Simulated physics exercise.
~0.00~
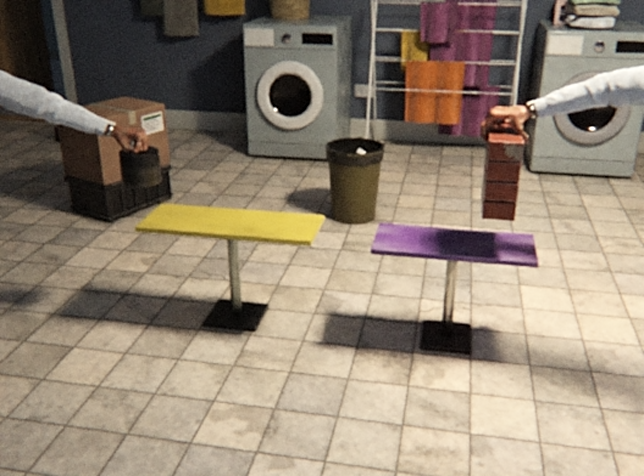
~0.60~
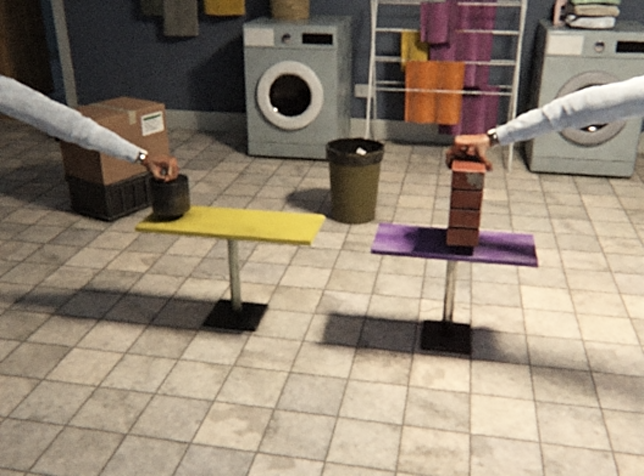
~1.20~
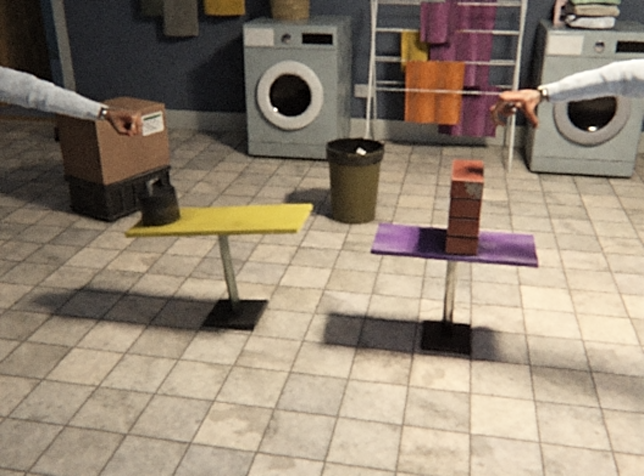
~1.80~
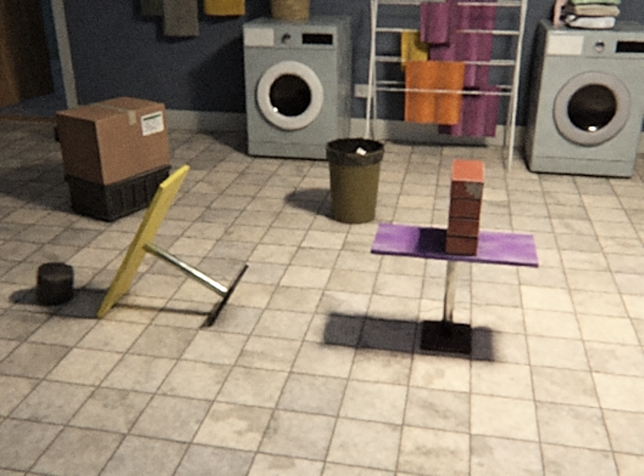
Two hands set down loads; the yellow table tips over left, the purple stays upright.
